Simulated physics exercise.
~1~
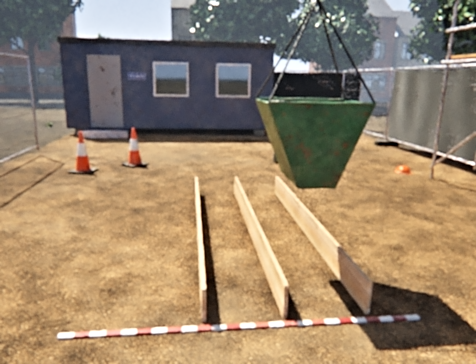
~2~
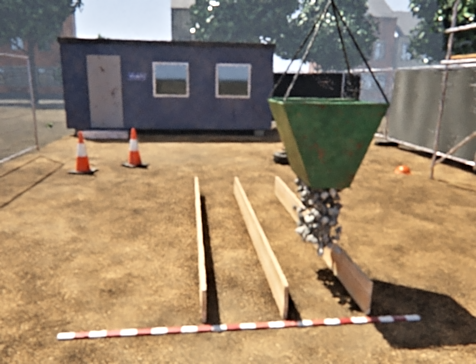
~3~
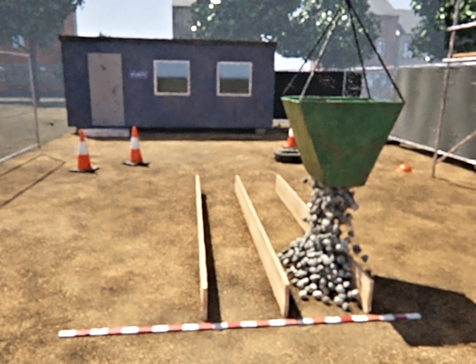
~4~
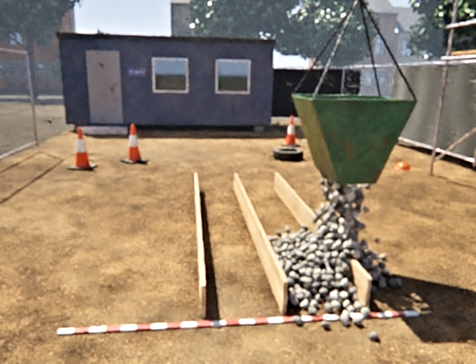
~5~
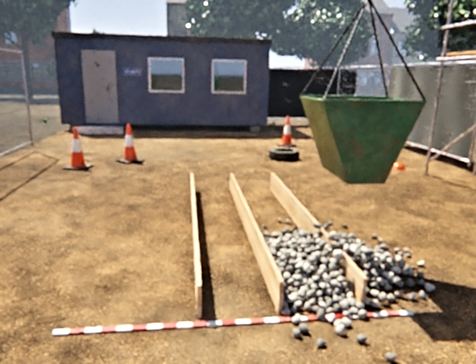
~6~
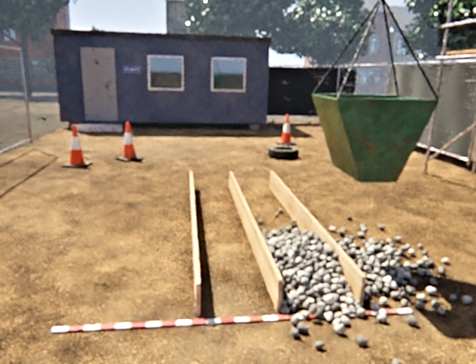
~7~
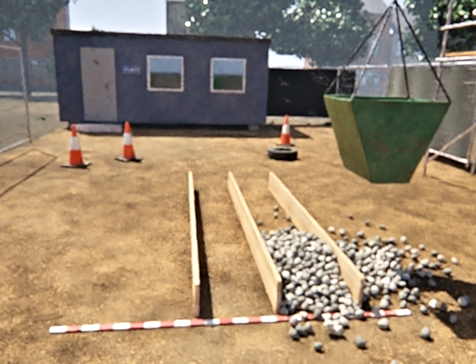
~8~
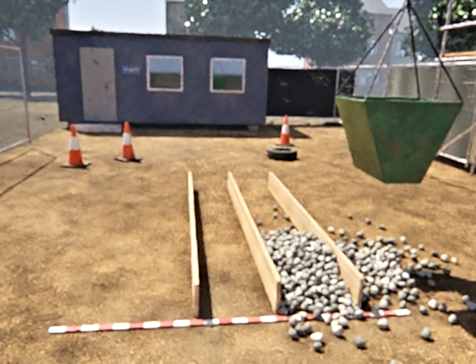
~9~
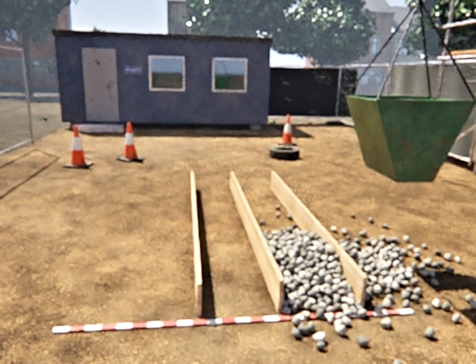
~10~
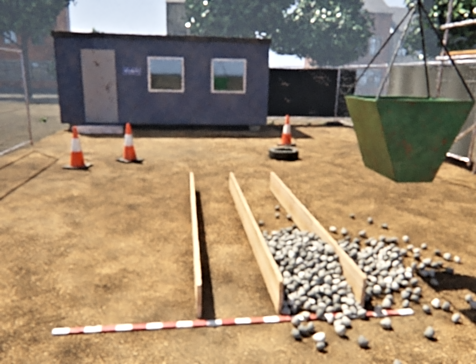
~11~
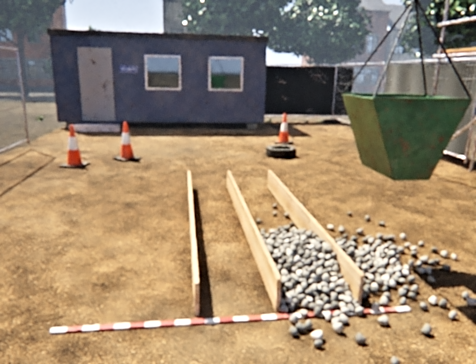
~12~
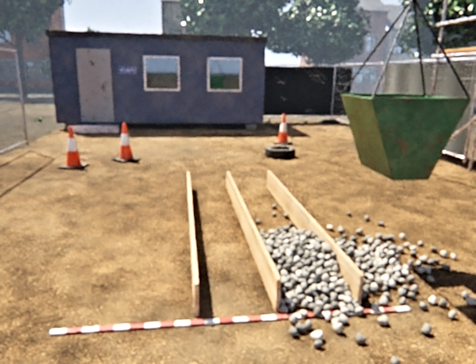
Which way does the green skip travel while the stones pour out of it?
The skip travels to the right, passing over the right-hand board as it empties.
